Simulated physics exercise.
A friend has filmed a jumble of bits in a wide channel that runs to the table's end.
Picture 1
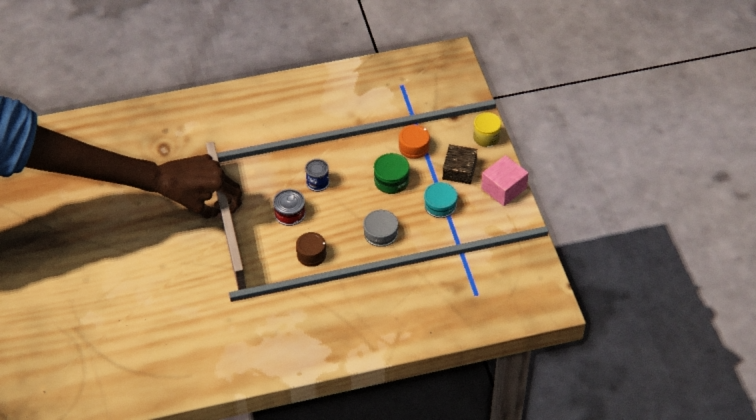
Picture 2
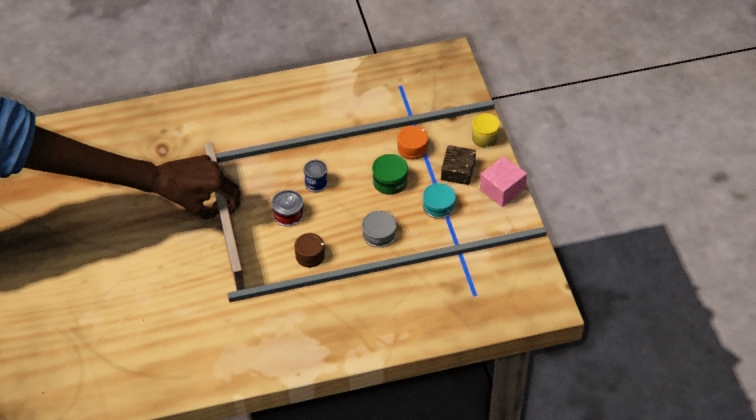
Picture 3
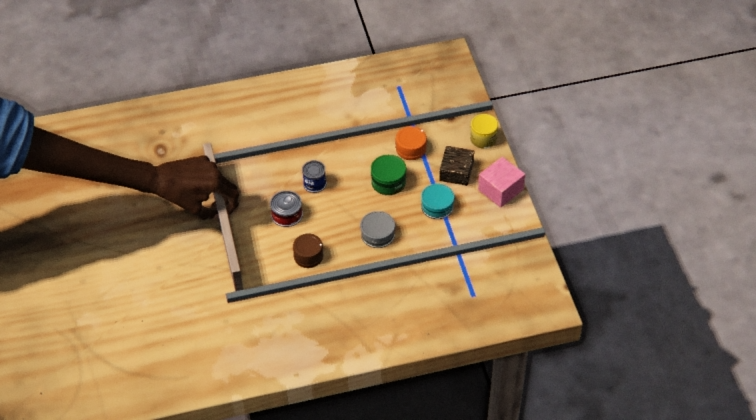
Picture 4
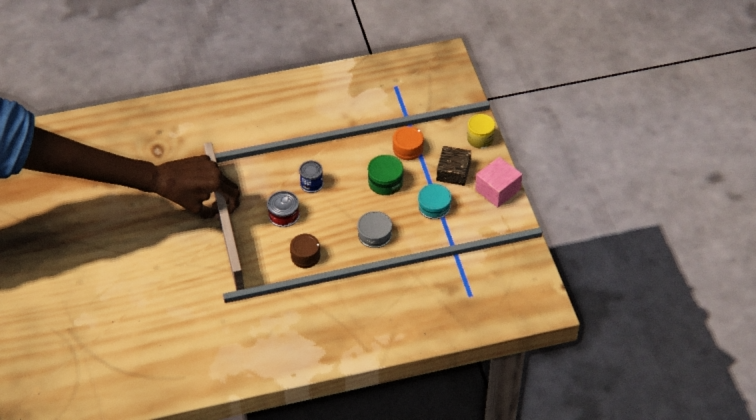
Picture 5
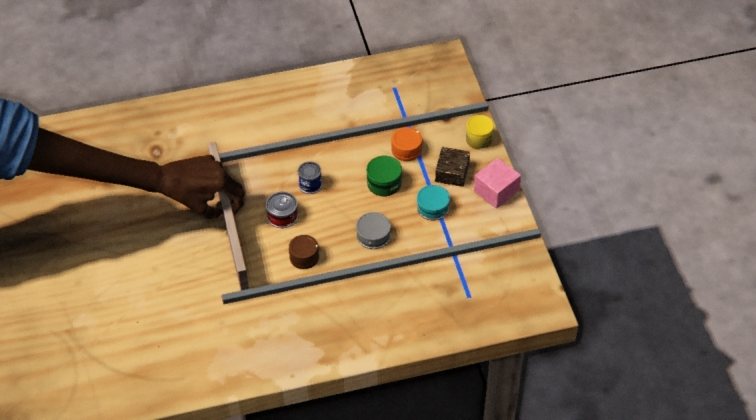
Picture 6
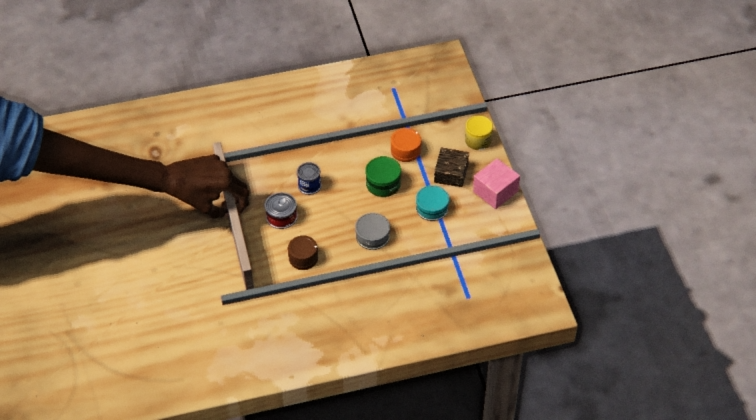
A hand nudges a wooden board slightly right behind scattered objects on a table.
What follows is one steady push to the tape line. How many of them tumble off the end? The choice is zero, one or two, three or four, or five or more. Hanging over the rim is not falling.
Outcome: The number that fall off is zero.
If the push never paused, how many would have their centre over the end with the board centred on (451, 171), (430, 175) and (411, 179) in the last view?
The counts: 2, 0 and 0.
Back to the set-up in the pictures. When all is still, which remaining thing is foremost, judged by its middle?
The pink block ends nearest.
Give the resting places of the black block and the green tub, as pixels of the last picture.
About (491, 154), and the other about (459, 154).
Soon after, none off yet; yellow tub at rest near (479, 133); pink block at rest near (496, 184); black block at rest near (452, 167).
At rest, the number that fall off is zero.
